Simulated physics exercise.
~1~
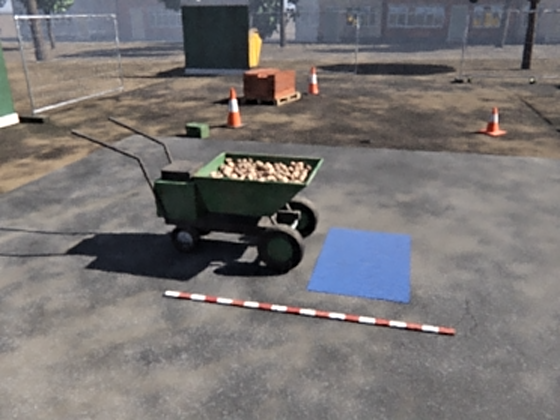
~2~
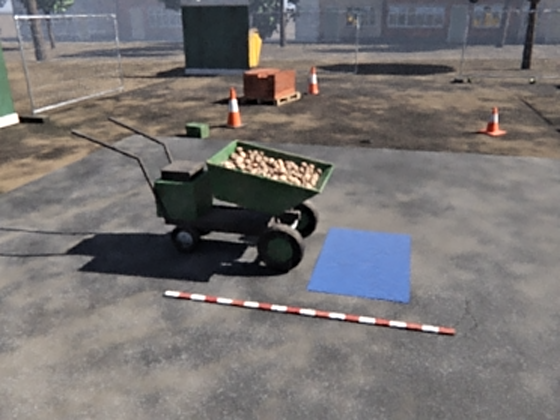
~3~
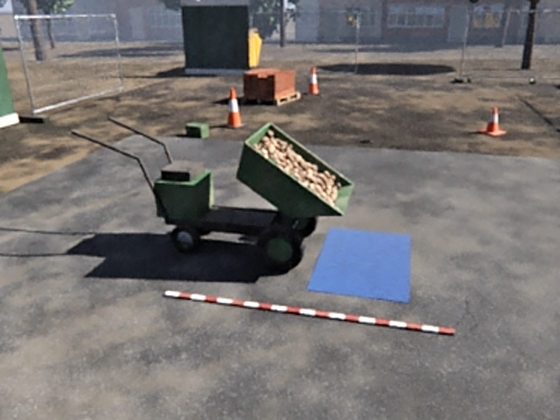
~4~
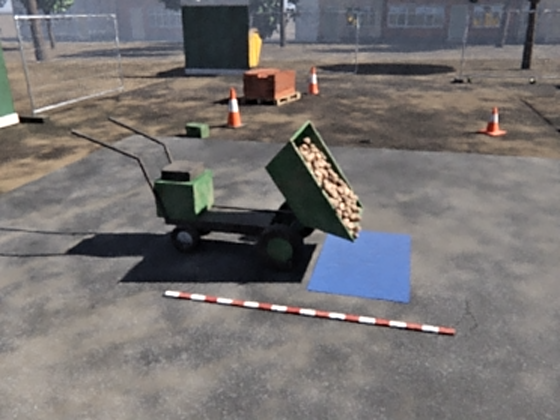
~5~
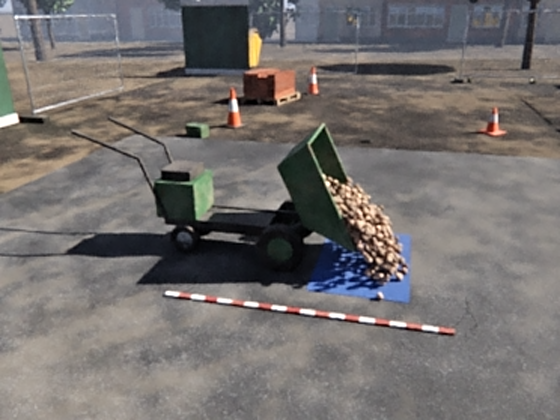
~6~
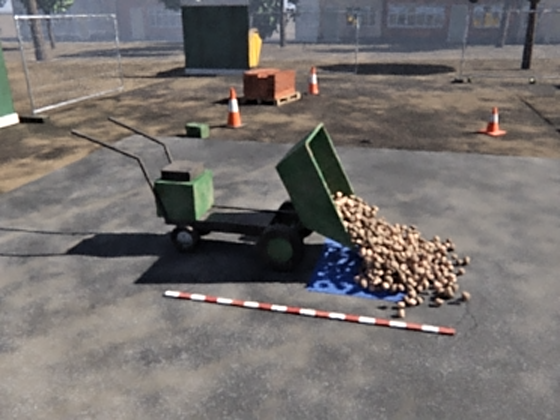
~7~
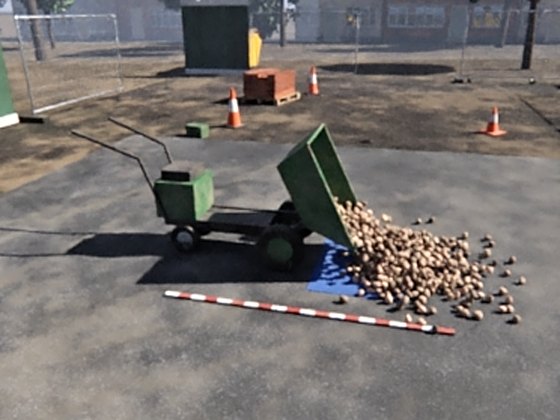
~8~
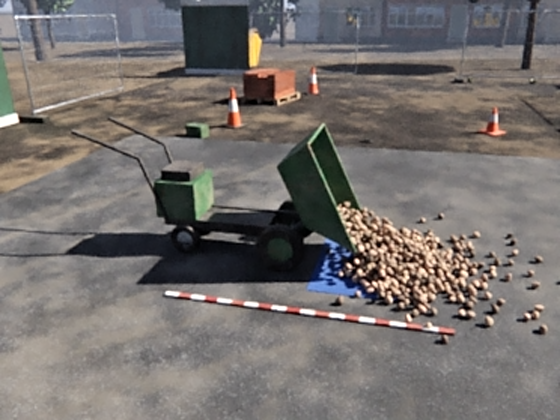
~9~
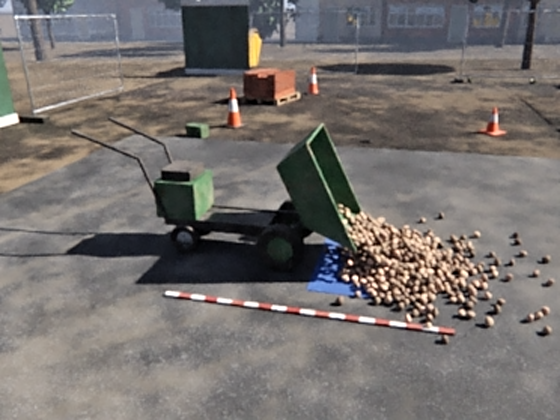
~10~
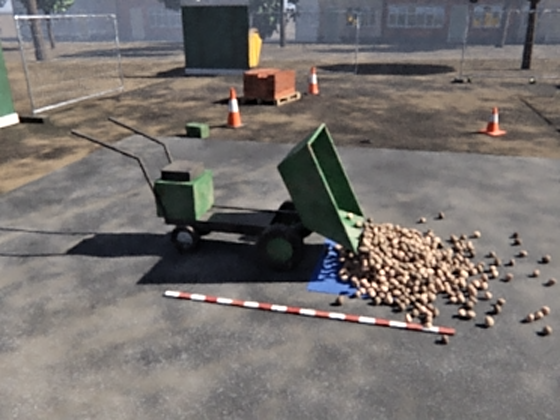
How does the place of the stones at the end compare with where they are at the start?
At the start the stones lie inside the level green skip of the barrow. By the end they are on the ground to the right, heaped over most of the blue sheet and scattered beyond it.
